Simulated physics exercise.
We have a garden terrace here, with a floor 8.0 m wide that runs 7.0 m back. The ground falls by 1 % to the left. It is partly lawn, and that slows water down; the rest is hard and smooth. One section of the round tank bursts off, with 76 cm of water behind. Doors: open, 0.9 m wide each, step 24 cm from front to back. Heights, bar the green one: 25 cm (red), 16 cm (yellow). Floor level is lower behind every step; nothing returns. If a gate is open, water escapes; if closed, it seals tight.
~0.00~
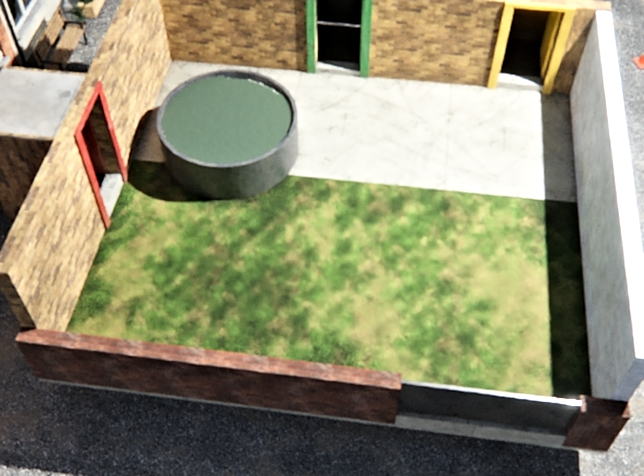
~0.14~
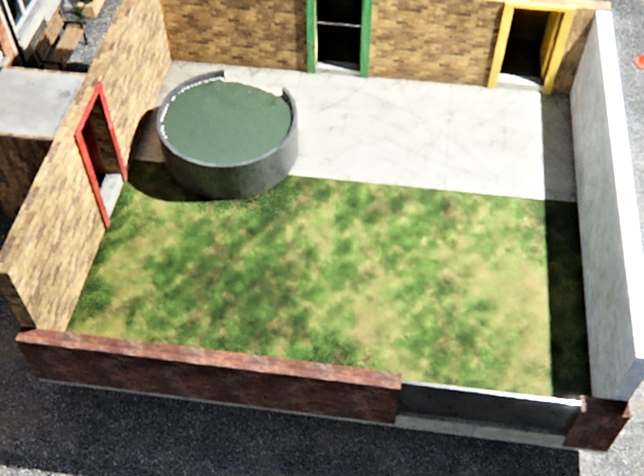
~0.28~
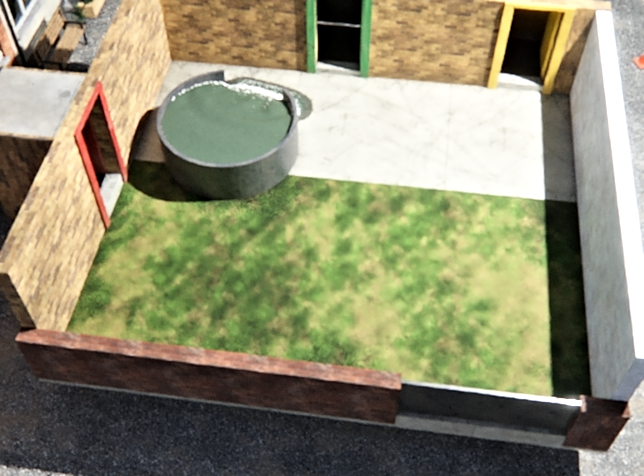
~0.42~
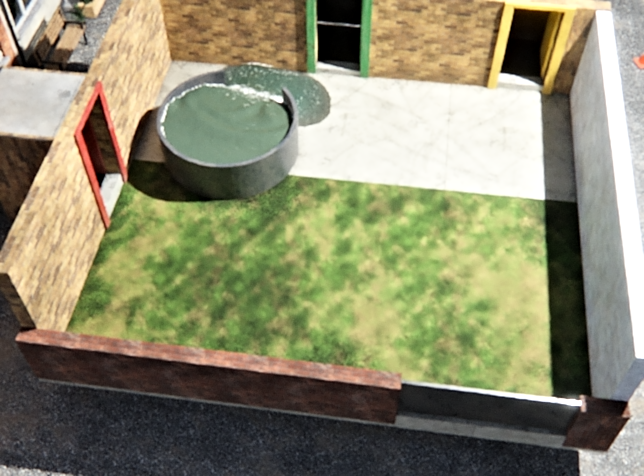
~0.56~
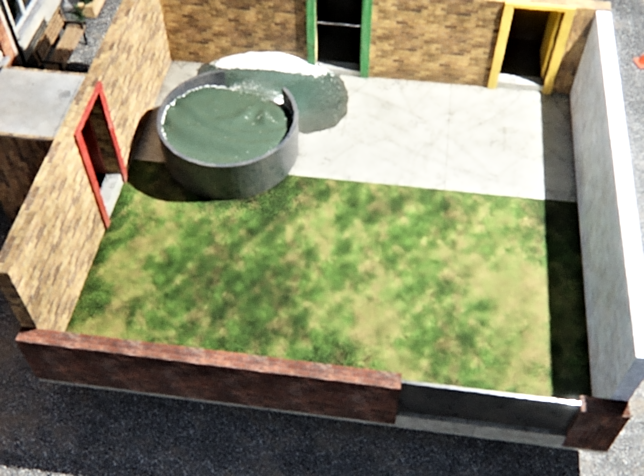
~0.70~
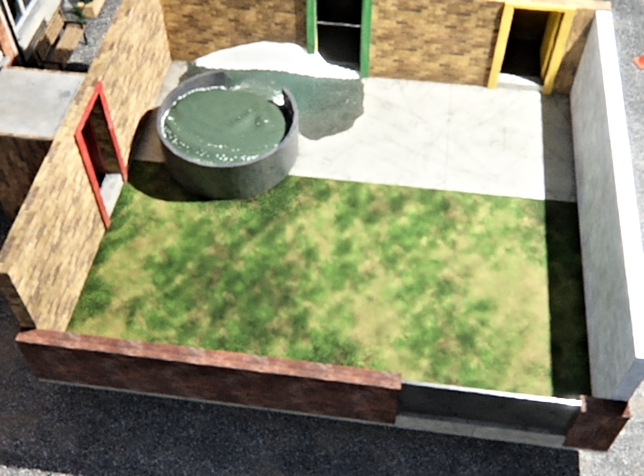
Green water pours from the back of the round tank and spreads across the pale paving.
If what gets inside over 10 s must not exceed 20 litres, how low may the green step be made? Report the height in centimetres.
Around 25 cm.
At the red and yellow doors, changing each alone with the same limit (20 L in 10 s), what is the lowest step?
You'd want about 5.5 centimetres at red and about 8.5 centimetres at yellow.
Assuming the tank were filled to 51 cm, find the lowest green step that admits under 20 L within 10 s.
The step would need to be some 15 cm high.
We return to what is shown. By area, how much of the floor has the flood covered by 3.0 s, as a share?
Wet share: Near 35 %.
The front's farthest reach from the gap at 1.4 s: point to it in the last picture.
Near pixel (464, 90).
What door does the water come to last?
Red door.
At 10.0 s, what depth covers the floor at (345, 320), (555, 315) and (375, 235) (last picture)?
The three readings, in order, are 4, 5 and 5 cm.
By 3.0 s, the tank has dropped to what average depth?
The average depth is some 32 cm.
After 1.4 s water covers 10 % of the floor, deepest (54 cm) near (266, 73); 27 cm at the green door, 18 litres in over its 14 cm step.
After 3.0 s water covers 35 % of the floor, deepest (35 cm) near (179, 66); 19 cm at the green door, 82 litres in over its 14 cm step.
After 10.0 s water covers 100 % of the floor, deepest (12 cm) near (163, 83); 6 cm at the green door, 96 litres in over its 14 cm step.
At the green door as built, the water arrived by 0.7 s and peaked near 27 cm at 1.6 s.
With a step of 21 cm, 38 litres would have come in within the 10 s; with 28 cm, 9 litres. So under 20 litres takes about 25 cm.
